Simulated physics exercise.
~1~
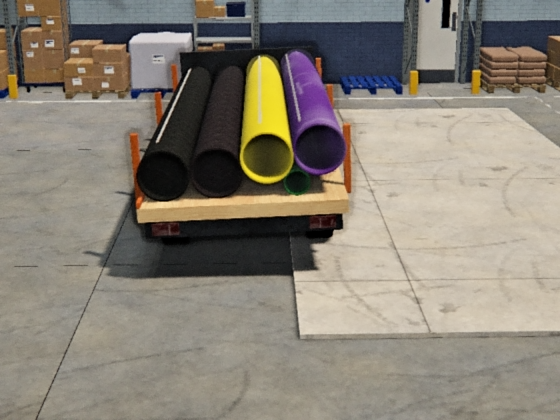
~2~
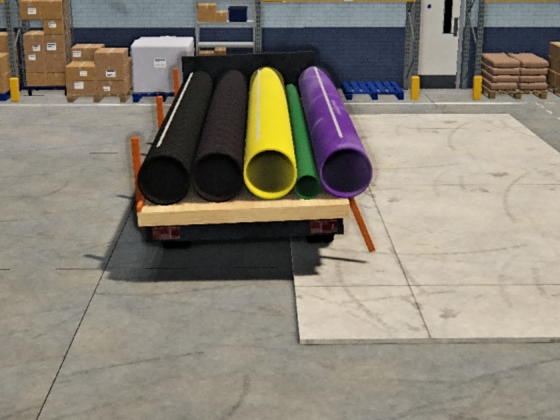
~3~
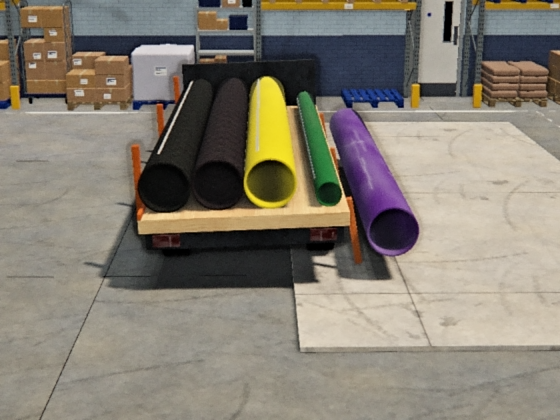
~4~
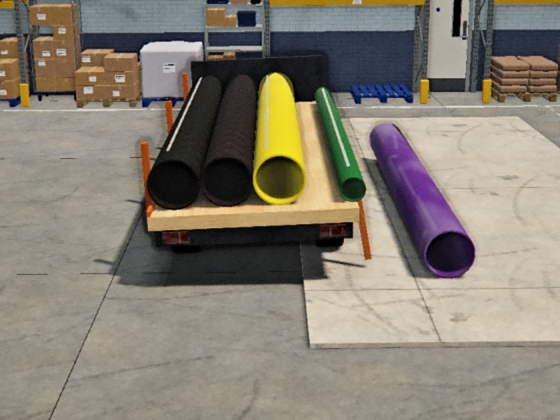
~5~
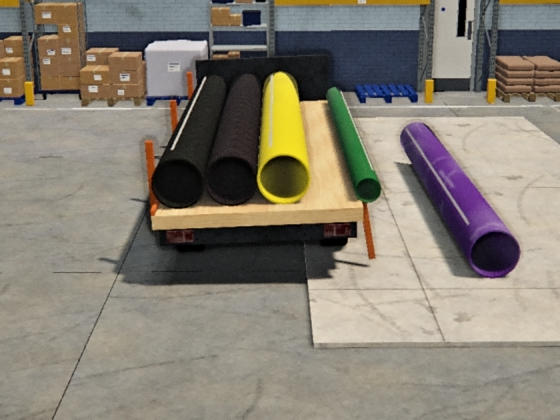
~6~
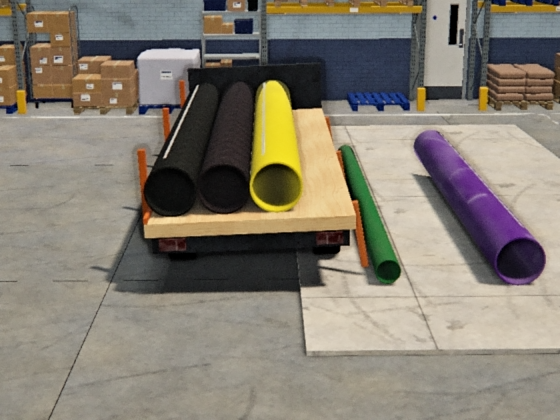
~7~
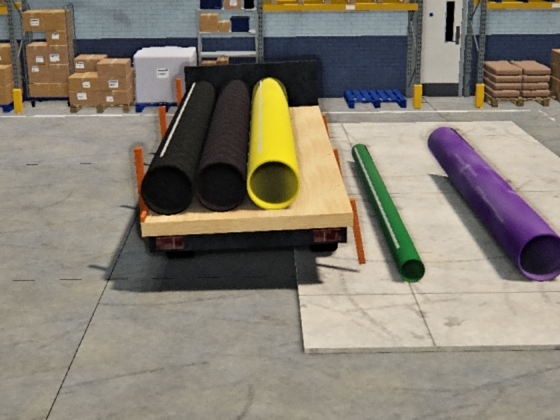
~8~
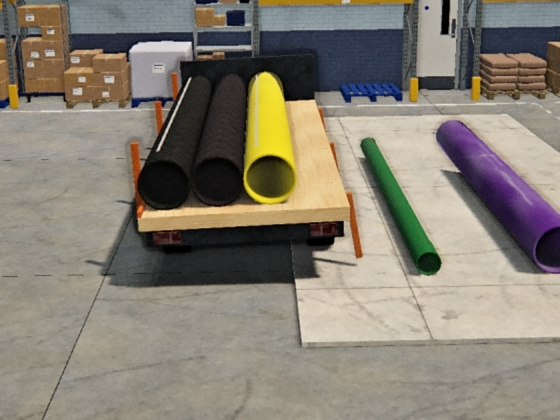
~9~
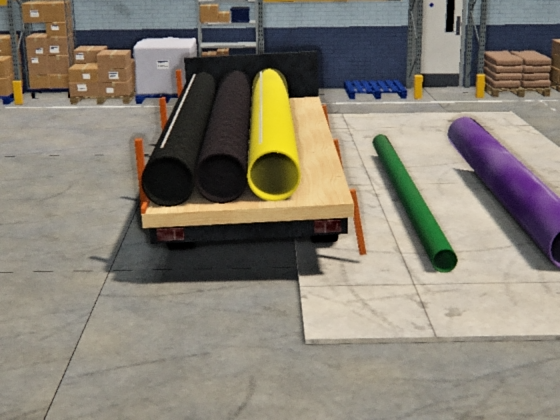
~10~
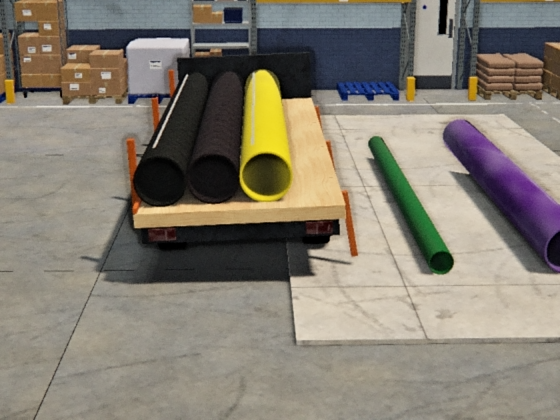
In a warehouse, five pipes lie on a low trailer as the right-hand posts swing down; the purple pipe rolls off the right side, then the green one follows, and both end on the floor while the yellow and two black pipes stay aboard.
